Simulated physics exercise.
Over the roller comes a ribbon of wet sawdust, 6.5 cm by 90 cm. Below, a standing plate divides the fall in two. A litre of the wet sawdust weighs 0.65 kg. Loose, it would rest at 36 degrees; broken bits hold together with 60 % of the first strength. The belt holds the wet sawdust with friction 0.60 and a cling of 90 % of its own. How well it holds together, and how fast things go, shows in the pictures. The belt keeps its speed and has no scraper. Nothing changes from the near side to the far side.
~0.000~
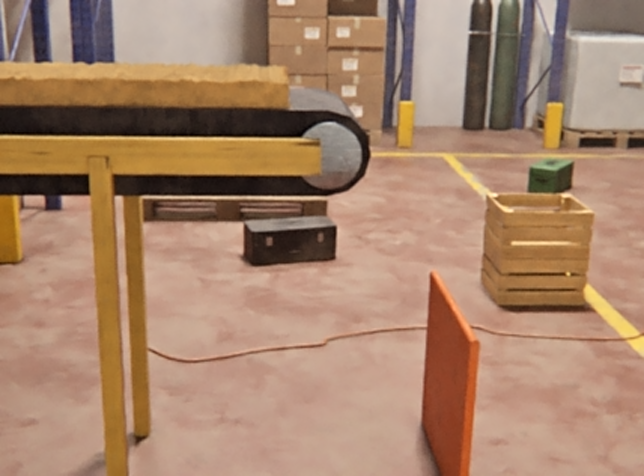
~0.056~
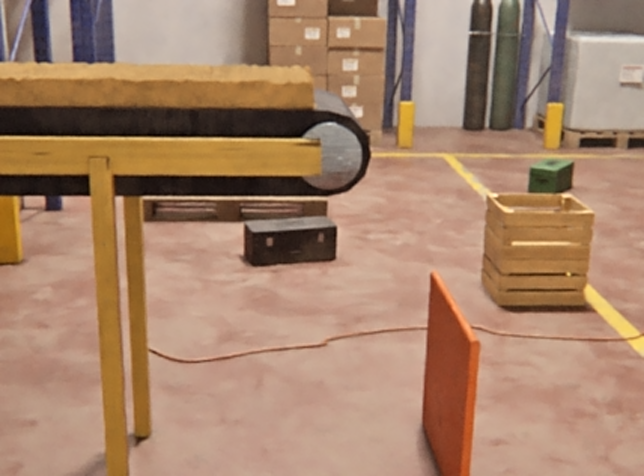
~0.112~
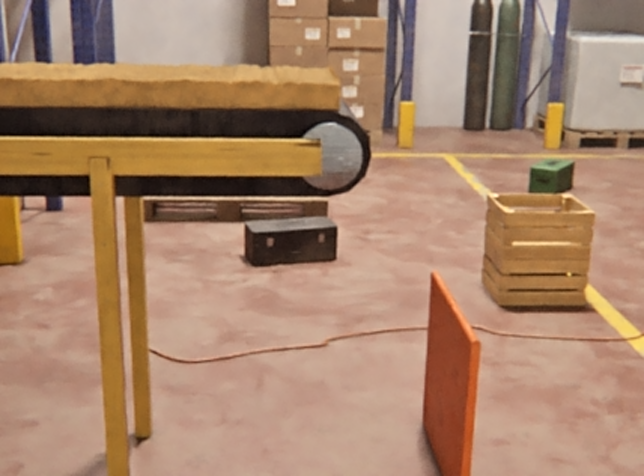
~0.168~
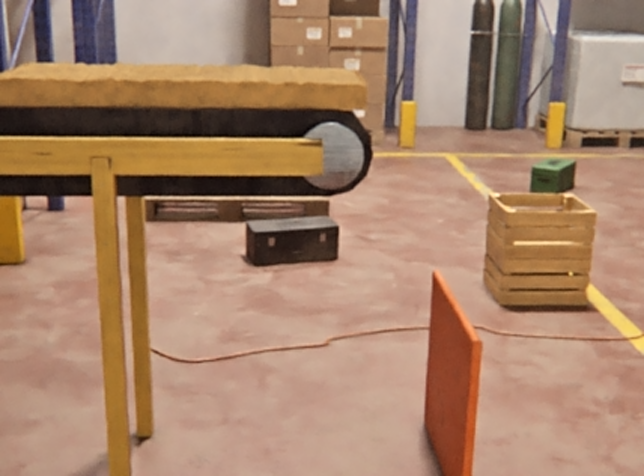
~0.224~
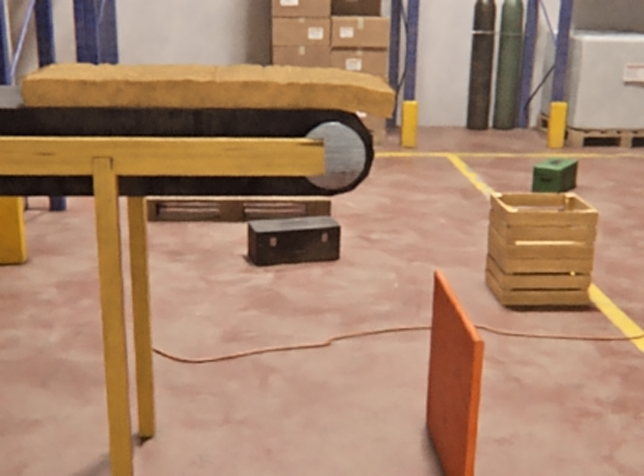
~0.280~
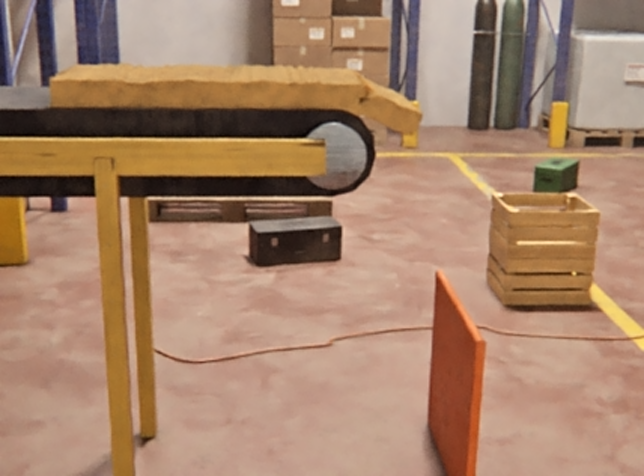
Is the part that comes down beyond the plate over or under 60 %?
It comes out over 60 %.
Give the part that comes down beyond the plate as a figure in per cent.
Some 90 per cent.
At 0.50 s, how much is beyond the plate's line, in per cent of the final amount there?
Some 10 per cent.
By 0.50 s, 11 % is beyond the plate's line.
By 0.75 s, 37 % is beyond the plate's line.
By 1.01 s, 62 % is beyond the plate's line.
By 1.26 s, 89 % is beyond the plate's line.
By 2.44 s, at the end, 89 % is beyond the plate's line.
